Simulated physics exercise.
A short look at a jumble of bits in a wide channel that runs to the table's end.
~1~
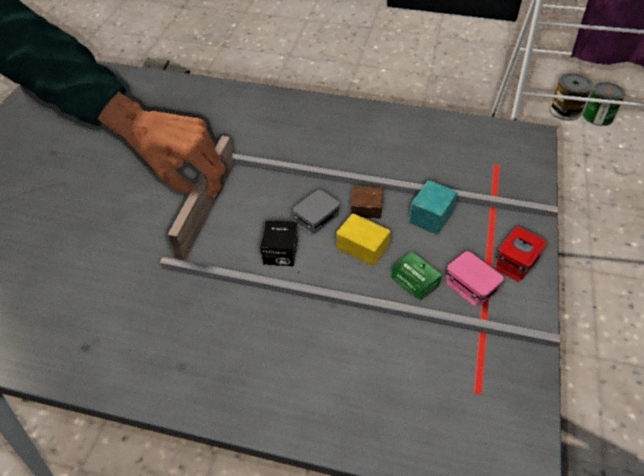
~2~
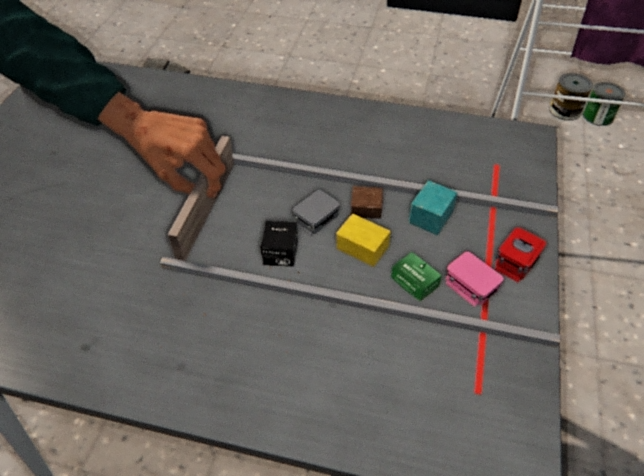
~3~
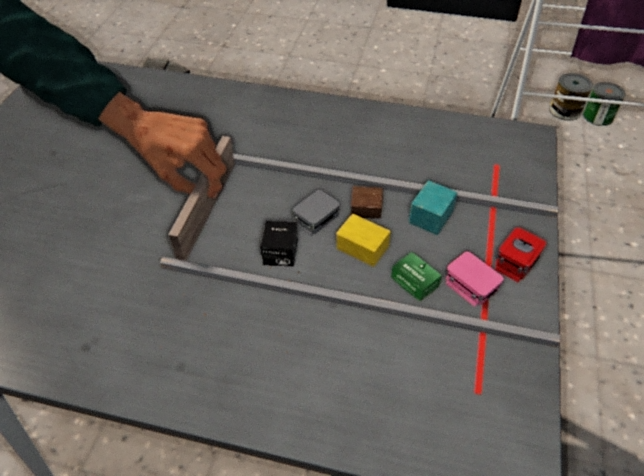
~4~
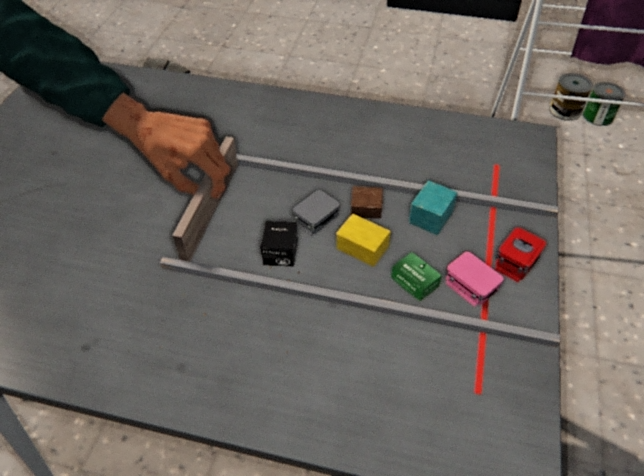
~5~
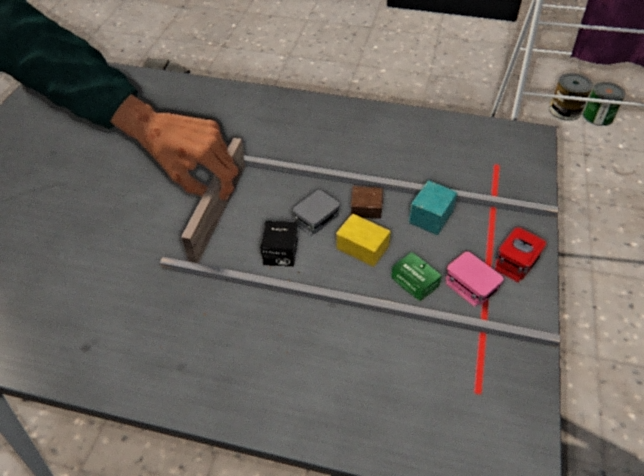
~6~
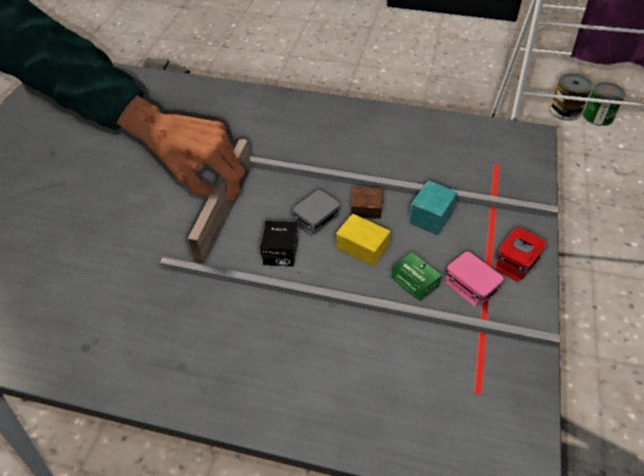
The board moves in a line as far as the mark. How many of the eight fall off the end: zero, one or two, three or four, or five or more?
Here the number that fall off is one or two.
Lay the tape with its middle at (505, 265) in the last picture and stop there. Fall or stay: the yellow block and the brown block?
The yellow block holds on, the brown block remains up.
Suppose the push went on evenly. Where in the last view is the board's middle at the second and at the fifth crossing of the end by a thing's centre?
First at (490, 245), next at (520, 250).
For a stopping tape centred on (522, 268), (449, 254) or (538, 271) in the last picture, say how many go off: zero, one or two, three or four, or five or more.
Taking them in turn, at least five; not one; at least five.
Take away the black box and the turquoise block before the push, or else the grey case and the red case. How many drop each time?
The counts: 0 and 0.
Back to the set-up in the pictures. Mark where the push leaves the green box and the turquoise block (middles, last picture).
The green box at (556, 312), the turquoise block at (542, 223).
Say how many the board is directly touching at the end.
In contact: 3.
Soon after, none off yet; red case at rest near (520, 255); pink case at rest near (473, 280); turquoise block at rest near (433, 208).
In the end, the number that fall off is one or two; gone, pink case.
